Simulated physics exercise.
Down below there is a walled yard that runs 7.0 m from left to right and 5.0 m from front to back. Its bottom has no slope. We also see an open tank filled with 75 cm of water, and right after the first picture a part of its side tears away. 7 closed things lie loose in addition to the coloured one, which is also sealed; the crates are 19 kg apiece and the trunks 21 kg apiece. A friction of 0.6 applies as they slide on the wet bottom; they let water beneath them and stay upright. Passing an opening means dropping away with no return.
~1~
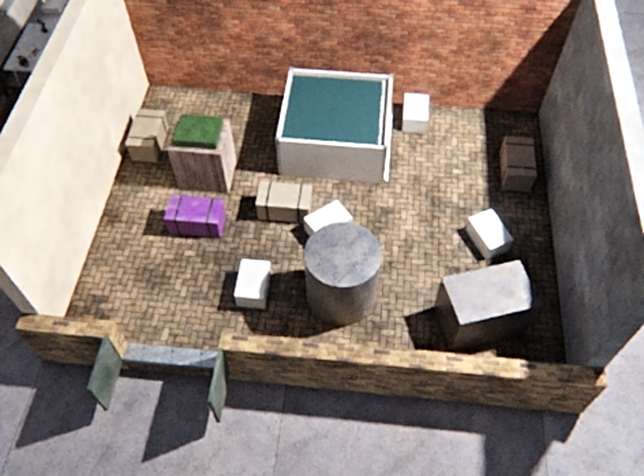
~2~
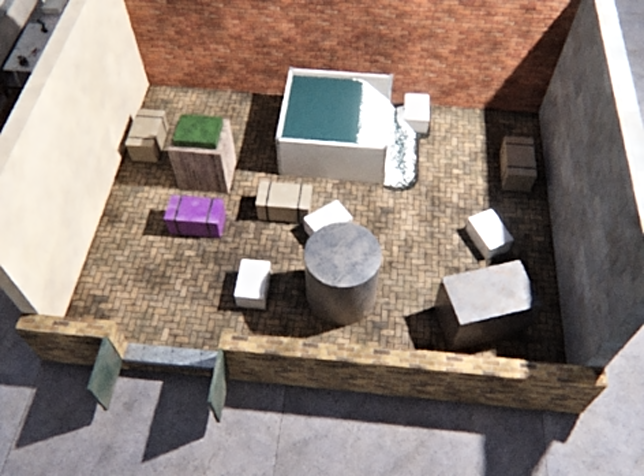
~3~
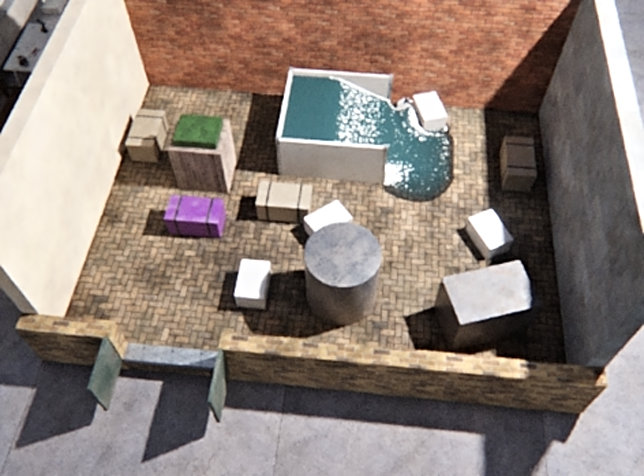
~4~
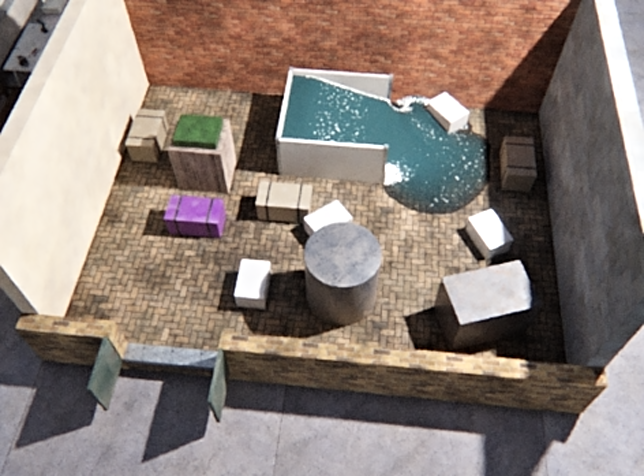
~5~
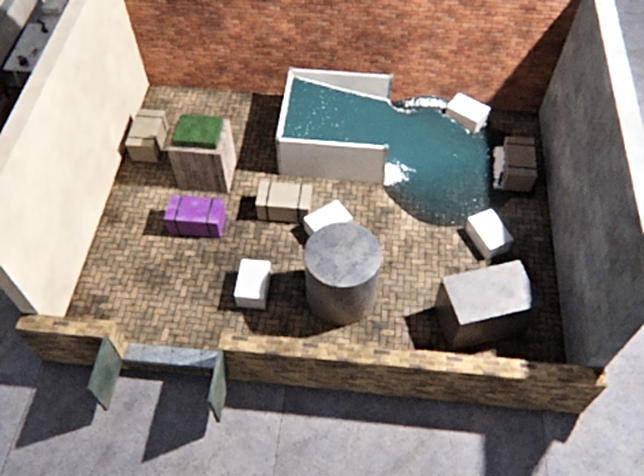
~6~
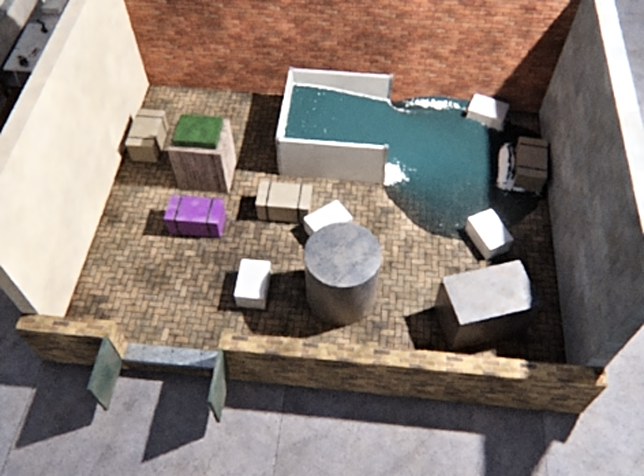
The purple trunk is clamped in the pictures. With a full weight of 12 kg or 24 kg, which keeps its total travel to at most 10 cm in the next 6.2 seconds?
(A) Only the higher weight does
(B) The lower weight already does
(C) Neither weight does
The answer is B.
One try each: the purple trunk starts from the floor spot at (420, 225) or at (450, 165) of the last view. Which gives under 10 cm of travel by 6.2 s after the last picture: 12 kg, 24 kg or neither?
Well, nothing does it for the first, nothing does it for the second.
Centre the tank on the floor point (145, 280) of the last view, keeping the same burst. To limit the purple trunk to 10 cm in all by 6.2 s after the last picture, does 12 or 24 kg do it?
Then the outcome is clear: Even the lighter works.
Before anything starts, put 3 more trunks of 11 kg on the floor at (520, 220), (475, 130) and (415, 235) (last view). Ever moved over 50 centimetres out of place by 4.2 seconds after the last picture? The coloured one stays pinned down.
Each in turn: Further than that, further than that, further than that.
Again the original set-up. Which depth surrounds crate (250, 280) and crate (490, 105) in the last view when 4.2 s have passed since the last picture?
Around 6 cm and 11 cm.
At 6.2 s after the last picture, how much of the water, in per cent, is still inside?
Roughly 100 percent.
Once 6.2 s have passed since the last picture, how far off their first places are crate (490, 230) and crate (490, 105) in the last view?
Net shift, one by one: 450 cm / 300 cm.
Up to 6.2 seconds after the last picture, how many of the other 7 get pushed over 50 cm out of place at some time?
All told, that gives 4.
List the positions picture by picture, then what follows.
The first frame shows the purple trunk at (194, 209), on the bottom; 2.4 m2 under water; 0 of 8 have shifted.
The second frame shows the purple trunk at (194, 209) rests on the ground; water covers 3.3 m2; 0 of 8 have shifted.
The third frame shows the purple trunk at (194, 209) rests on the ground; 4.3 m2 under water; 1 of 8 have shifted.
The fourth frame shows the purple trunk at (194, 209) rests on the ground; water covers 5.7 m2; 1 of 8 have shifted.
The fifth frame shows the purple trunk at (194, 209), on the bottom; 7.0 m2 under water; 1 of 8 have shifted.
The sixth frame shows the purple trunk at (194, 209) rests on the ground; water covers 8.4 m2; 2 of 8 have shifted.
Then, 0.6 s after the last picture the purple trunk would be 0 cm from its start with 12 kg and 0 cm from its start with 24 kg; 0 cm of water round it then.
Then, 2.3 s after the last picture the purple trunk would be 0 cm from its start with 12 kg and 0 cm from its start with 24 kg; 0 cm of water round it then.
Then, 4.2 s after the last picture the purple trunk would be 0 cm from its start with 12 kg and 0 cm from its start with 24 kg; 0 cm of water round it then.
Then, 6.2 s after the last picture the purple trunk would be 3 cm from its start with 12 kg and 0 cm from its start with 24 kg; 2 cm of water round it then.
